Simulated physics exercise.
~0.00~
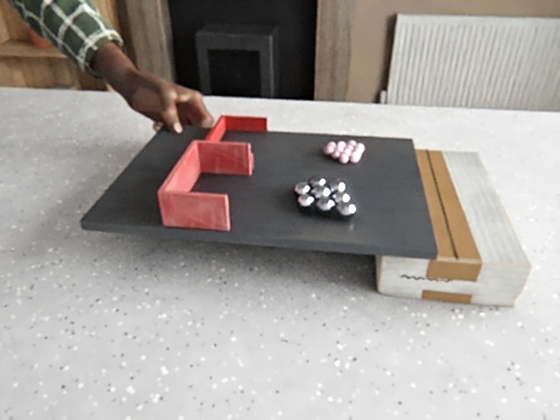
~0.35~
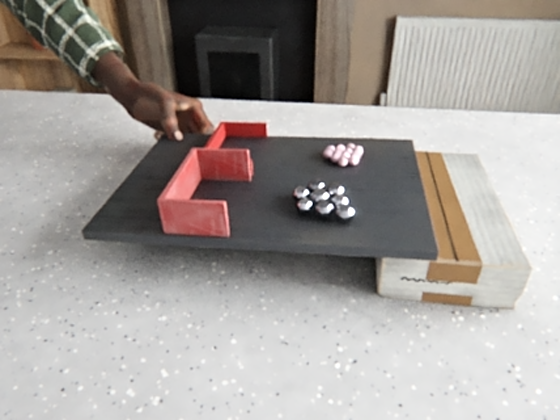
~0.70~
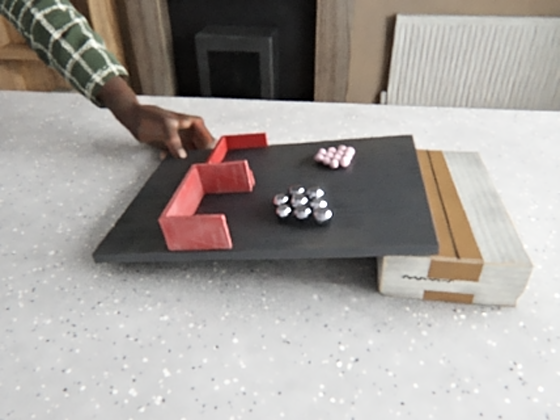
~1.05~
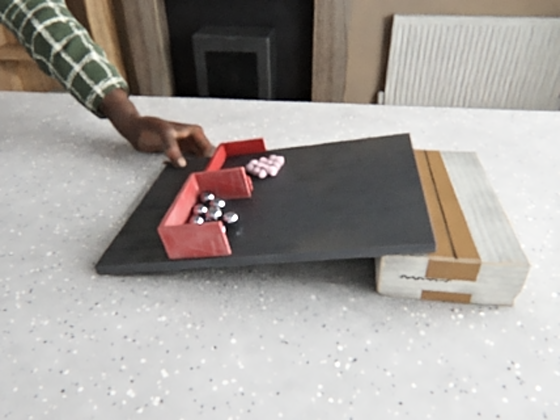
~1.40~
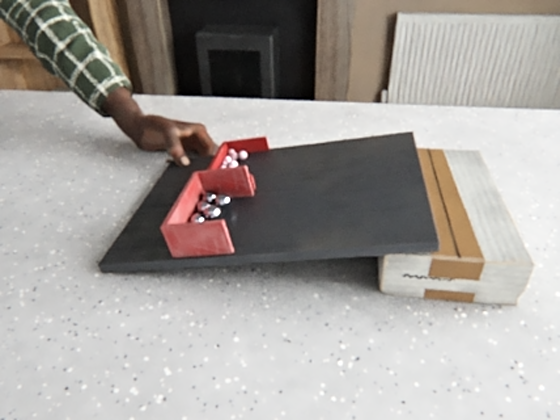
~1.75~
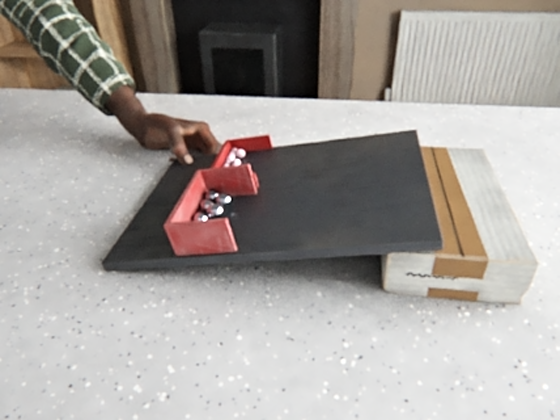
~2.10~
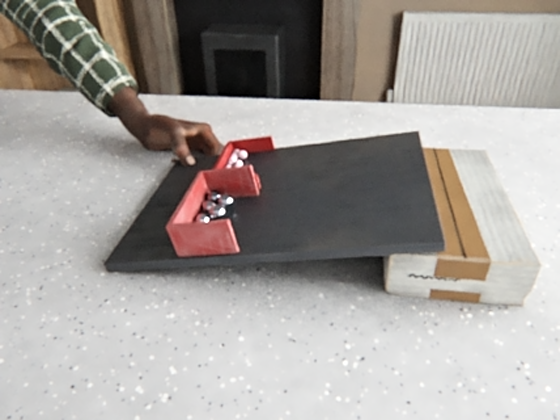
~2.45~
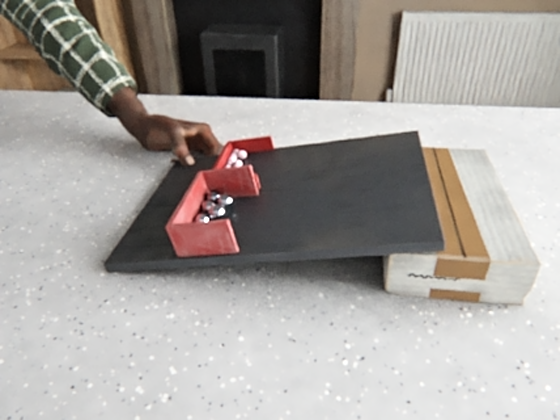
A dark board with two red barriers lies across a pale speckled countertop, seen from slightly above, its right end propped on a whitish box with brown stripes. A hand in a green checked sleeve holds the far left edge. Two clusters of small balls, dark and silvery nearer the viewer and pink farther back, rest to the right of the barriers. The hand lowers the left end, and the nearer cluster starts moving left first. Both clusters then travel down the slope into the barriers. They end gathered against them, with the hand still on the tilted board.
